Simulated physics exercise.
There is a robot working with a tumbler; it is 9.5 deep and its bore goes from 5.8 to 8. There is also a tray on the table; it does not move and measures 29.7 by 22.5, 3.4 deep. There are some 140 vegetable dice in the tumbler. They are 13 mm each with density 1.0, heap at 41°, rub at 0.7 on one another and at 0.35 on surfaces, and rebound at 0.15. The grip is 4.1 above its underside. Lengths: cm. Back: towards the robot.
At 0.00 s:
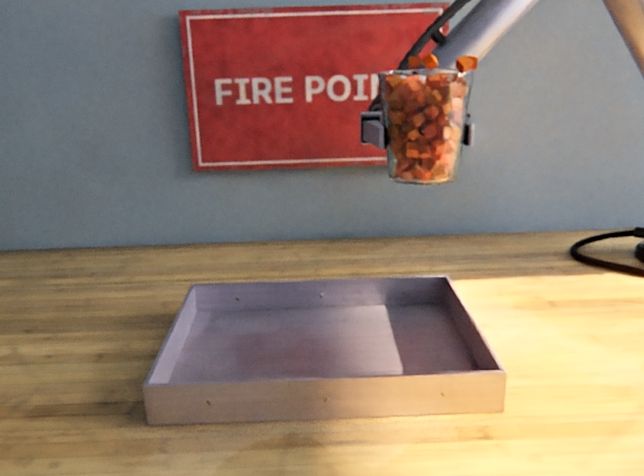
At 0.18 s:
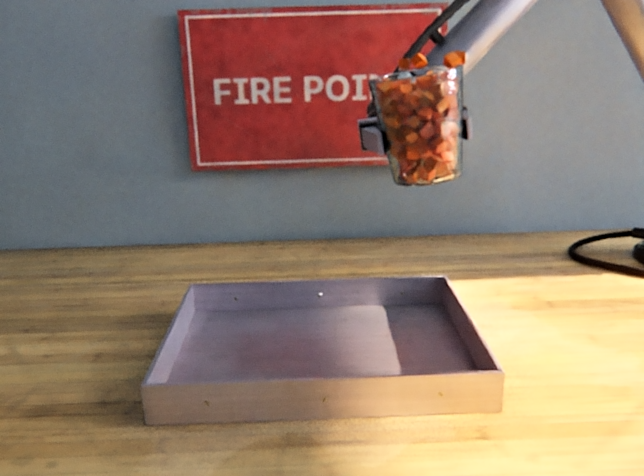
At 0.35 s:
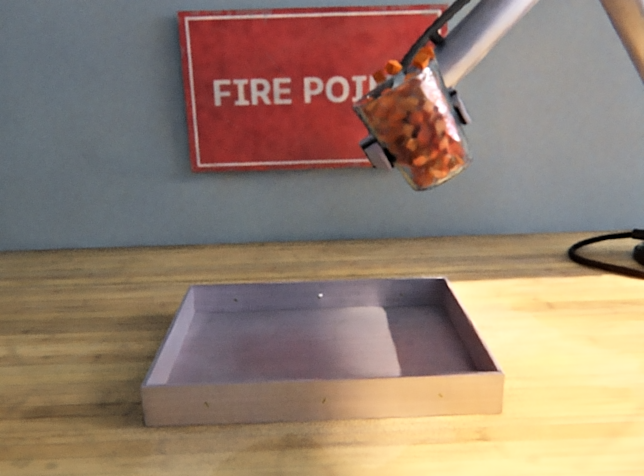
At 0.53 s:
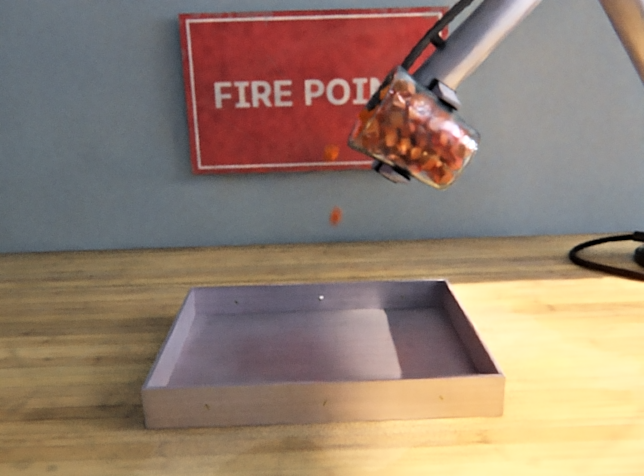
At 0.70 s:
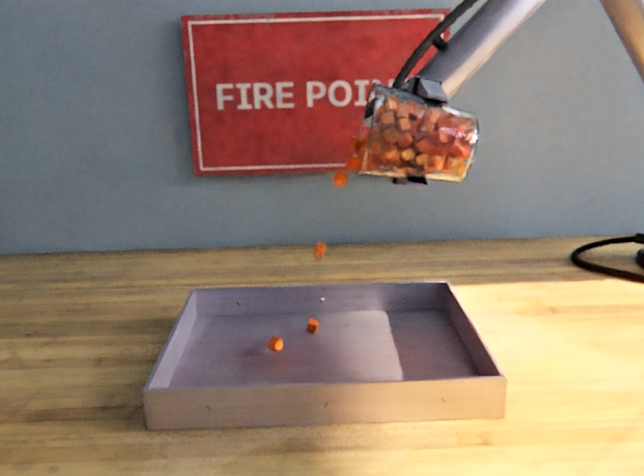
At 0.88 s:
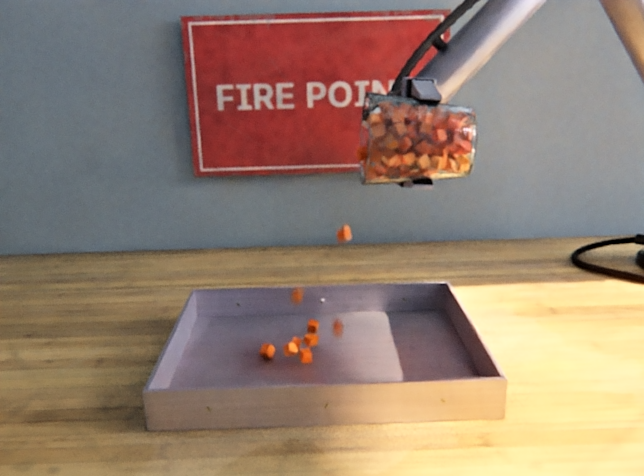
A robot arm held a clear tumbler heaped with orange vegetable dice above a shallow tray and tilted it leftward onto its side, and a few pieces tumbled out and landed in the tray.
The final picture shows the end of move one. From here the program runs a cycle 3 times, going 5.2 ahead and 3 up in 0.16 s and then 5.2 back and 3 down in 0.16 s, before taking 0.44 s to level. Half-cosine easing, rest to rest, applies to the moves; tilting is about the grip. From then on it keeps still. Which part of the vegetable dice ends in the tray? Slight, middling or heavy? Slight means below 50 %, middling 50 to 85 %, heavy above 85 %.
Heavy.
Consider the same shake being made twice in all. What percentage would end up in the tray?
Estimate: Around 100 %.
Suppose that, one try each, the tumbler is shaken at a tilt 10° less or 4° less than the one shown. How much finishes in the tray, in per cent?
First try near 90 %, second near 100 %.
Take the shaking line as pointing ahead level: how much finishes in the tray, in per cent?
100 %.
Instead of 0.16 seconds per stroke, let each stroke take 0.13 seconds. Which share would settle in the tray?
Estimate: Near 95 per cent.
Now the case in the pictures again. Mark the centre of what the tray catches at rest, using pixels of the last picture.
Approximately (263, 353) in pixels.
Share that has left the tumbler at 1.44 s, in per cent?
Around 95 percent at that moment.
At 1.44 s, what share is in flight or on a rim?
Around 6 percent of the load.
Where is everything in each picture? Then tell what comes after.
In the first frame, the tumbler middle at (424, 128), level; upper third of the load around (427, 92), from x 390 to 470, top at y 60; 141 in the tumbler.
In the second frame, the tumbler middle at (422, 128), tilted 8° forward; upper third of the load around (421, 93), from x 380 to 460, top at y 55.
In the third frame, the tumbler middle at (419, 130), tilted 30° forward; upper third of the load around (413, 99), from x 370 to 460, top at y 55.
In the fourth frame, the tumbler middle at (418, 135), tilted 56° forward; upper third of the load around (403, 113), from x 330 to 465, top at y 85; 139 in the tumbler, 2 in flight or on a rim.
In the fifth frame, the tumbler middle at (418, 139), tilted 78° forward; upper third of the load around (413, 121), from x 275 to 465, top at y 100; 137 in the tumbler, 2 in the tray, 2 in flight or on a rim.
In the sixth frame, the tumbler middle at (418, 141), tilted 86° forward; upper third of the load around (413, 124), from x 270 to 465, top at y 105; 132 in the tumbler, 8 in the tray, 1 in flight or on a rim.
After 1.44 s, tilted 86° forward, highest piece 21 above the table; 121 in the tray, 9 in the tumbler, 2 on the table or floor, 9 in flight or on a rim.
After 2.00 s, tilted 61° forward, highest piece 2 above the table; 139 in the tray, 2 on the table or floor.
After 2.48 s, level, highest piece 2 above the table; 139 in the tray, 2 on the table or floor.
After 3.53 s, level, highest piece 2 above the table; 139 in the tray, 2 on the table or floor.
In the end, 139 in the tray, 2 on the table or floor. That is 99 % in the tray.
